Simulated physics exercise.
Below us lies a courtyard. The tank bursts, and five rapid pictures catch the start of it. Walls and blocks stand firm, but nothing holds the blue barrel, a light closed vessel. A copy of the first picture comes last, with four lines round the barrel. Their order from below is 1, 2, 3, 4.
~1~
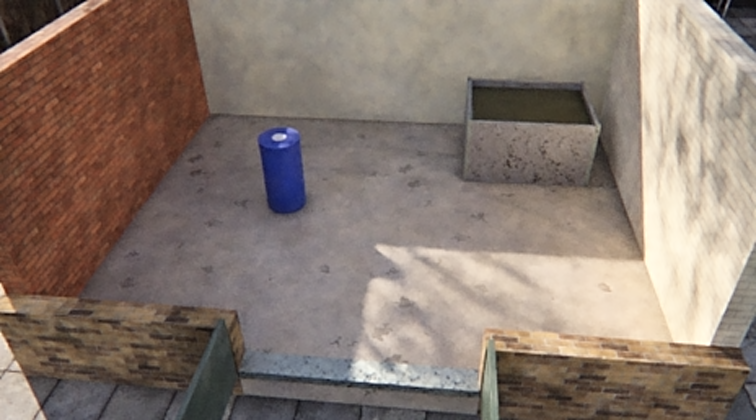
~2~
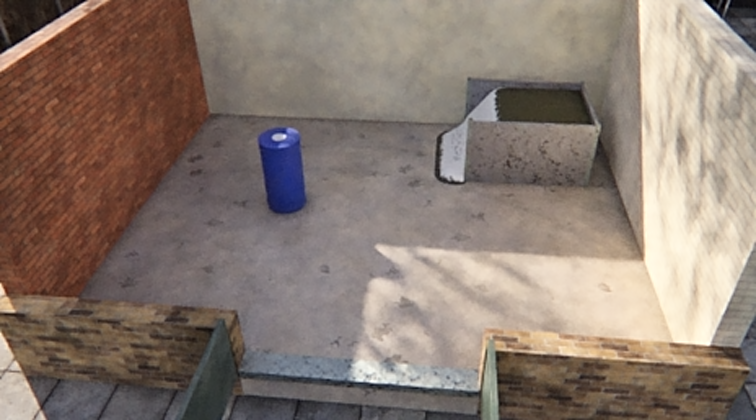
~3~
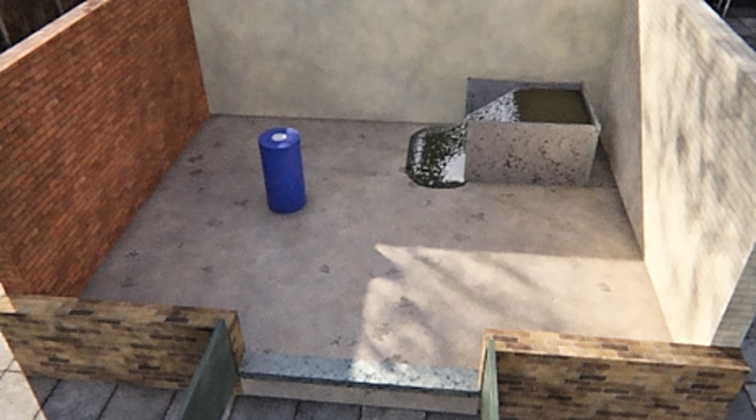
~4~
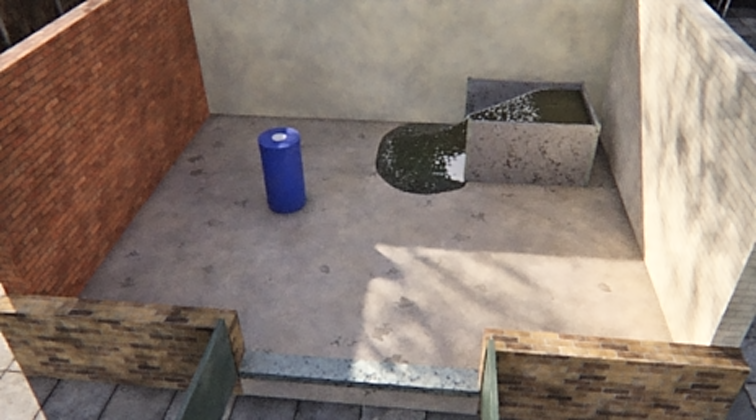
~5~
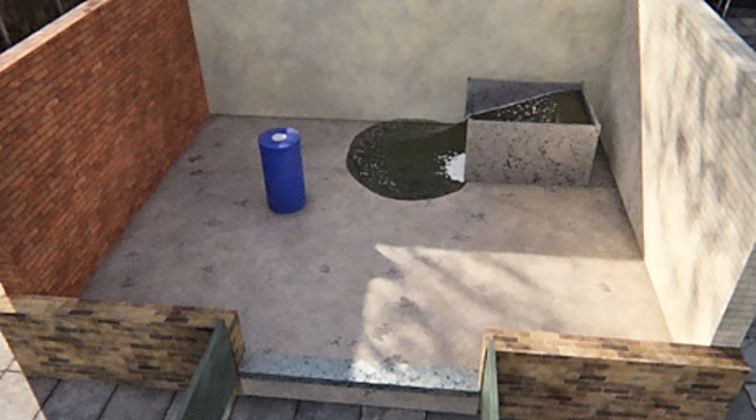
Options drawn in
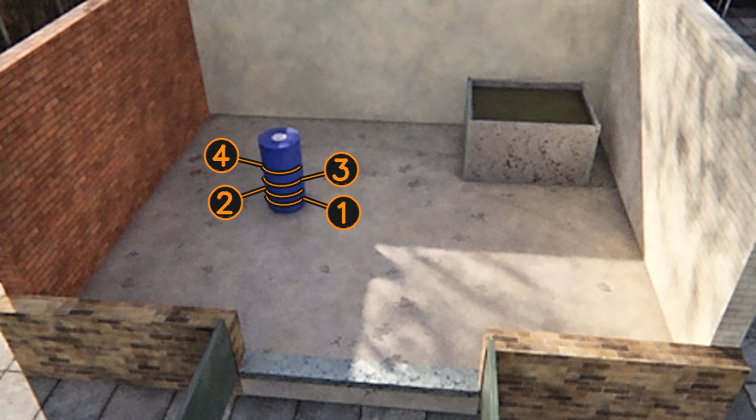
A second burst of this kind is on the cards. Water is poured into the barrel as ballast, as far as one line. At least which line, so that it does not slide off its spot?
Choose 2.
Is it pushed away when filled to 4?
No.
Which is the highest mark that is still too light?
Here it is mark 1.
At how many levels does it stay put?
Three of the four.
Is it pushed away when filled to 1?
Yes, it does.
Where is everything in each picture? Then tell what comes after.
Lid of the blue barrel at (279, 138); tank full, its middle at (528, 107); open gate at (359, 323), in the first picture.
In the second picture, 2 % of the ground under water, its edge towards the barrel at (446, 178).
In the third picture, 4 % of the ground under water, its edge towards the barrel at (417, 173).
In the fourth picture, 7 % of the ground under water, its edge towards the barrel at (392, 178).
Lid of the blue barrel at (279, 138); 11 % of the ground under water, its edge towards the barrel at (355, 171), in the fifth picture.
In orange, 1 at (281, 204); 2 at (280, 196); 3 at (279, 185); 4 at (277, 173); from the bottom up 1, 2, 3, 4.
If 1 is chosen, it is pushed about its own width away.
If 2 is chosen, it does not move.
If 3 is chosen, it does not move.
If 4 is chosen, it does not move.
